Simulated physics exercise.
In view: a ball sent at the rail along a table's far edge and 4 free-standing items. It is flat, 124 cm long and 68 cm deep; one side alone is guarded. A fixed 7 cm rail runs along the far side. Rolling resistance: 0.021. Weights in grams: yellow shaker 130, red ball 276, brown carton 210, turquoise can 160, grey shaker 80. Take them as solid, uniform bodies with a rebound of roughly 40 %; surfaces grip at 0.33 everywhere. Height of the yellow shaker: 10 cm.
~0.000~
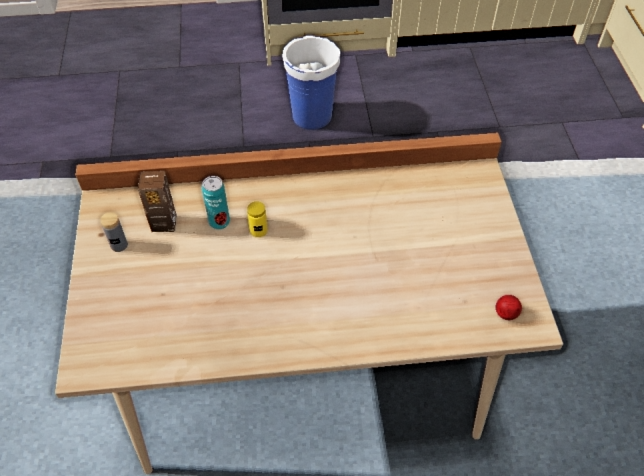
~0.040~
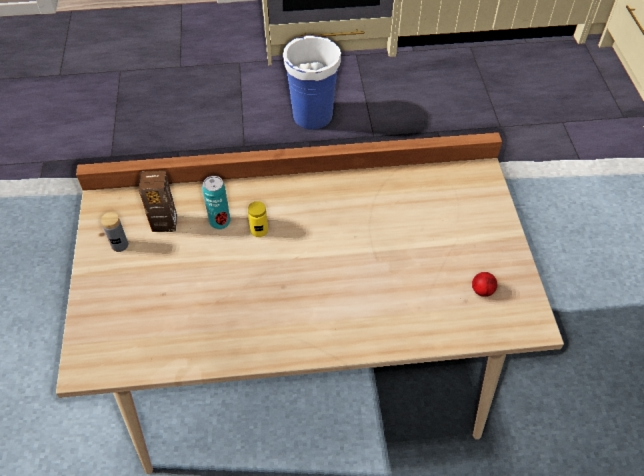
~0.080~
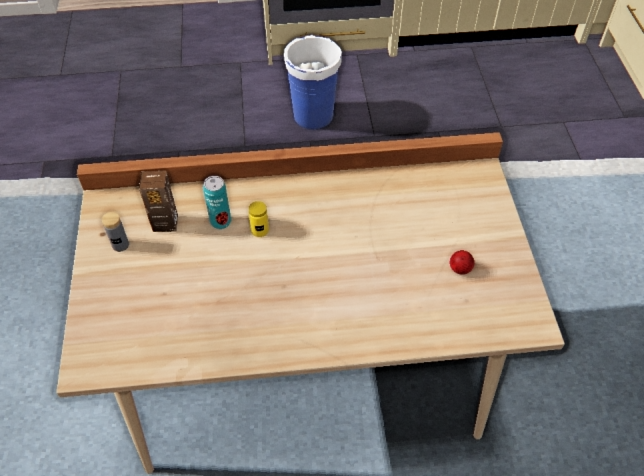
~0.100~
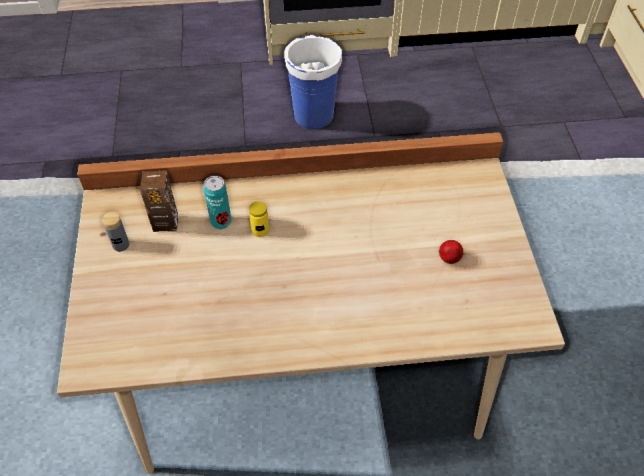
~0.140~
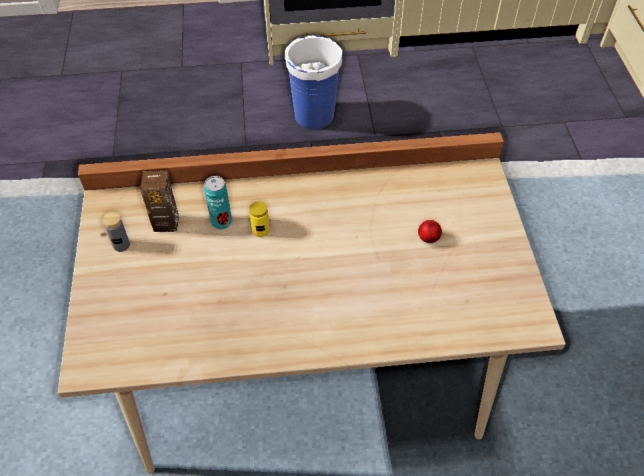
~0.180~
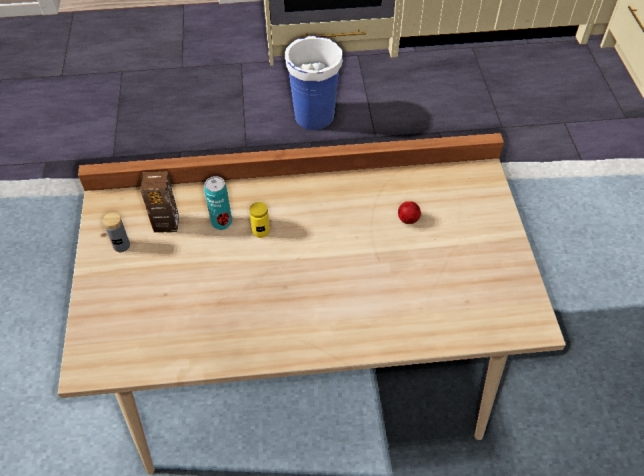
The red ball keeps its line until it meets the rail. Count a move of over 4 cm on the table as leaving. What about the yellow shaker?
The yellow shaker gets shifted.
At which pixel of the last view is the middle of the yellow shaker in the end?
At about (195, 251).
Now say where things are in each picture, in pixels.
In the first picture, red ball (509, 307); yellow shaker (258, 220).
In the second picture, red ball (485, 284); grey shaker (115, 232).
In the third picture, red ball (462, 262); turquoise can (218, 204).
In the fourth picture, red ball (451, 252); brown carton (160, 202).
In the fifth picture, red ball (430, 232); grey shaker (117, 232).
In the sixth picture, red ball (409, 213); yellow shaker (260, 220).
Around 0.38 s, red ball near (337, 189).
Around 0.68 s, red ball near (265, 219); yellow shaker at 8° to upright near (242, 227).
Around 0.88 s, red ball near (240, 225); yellow shaker on its side near (213, 245).
Finally (1.7 s), on their side or leaning hard on the table, yellow shaker; the other 3 still in place (within 4 cm). Final places as that camera would see them, yellow shaker near (194, 251).
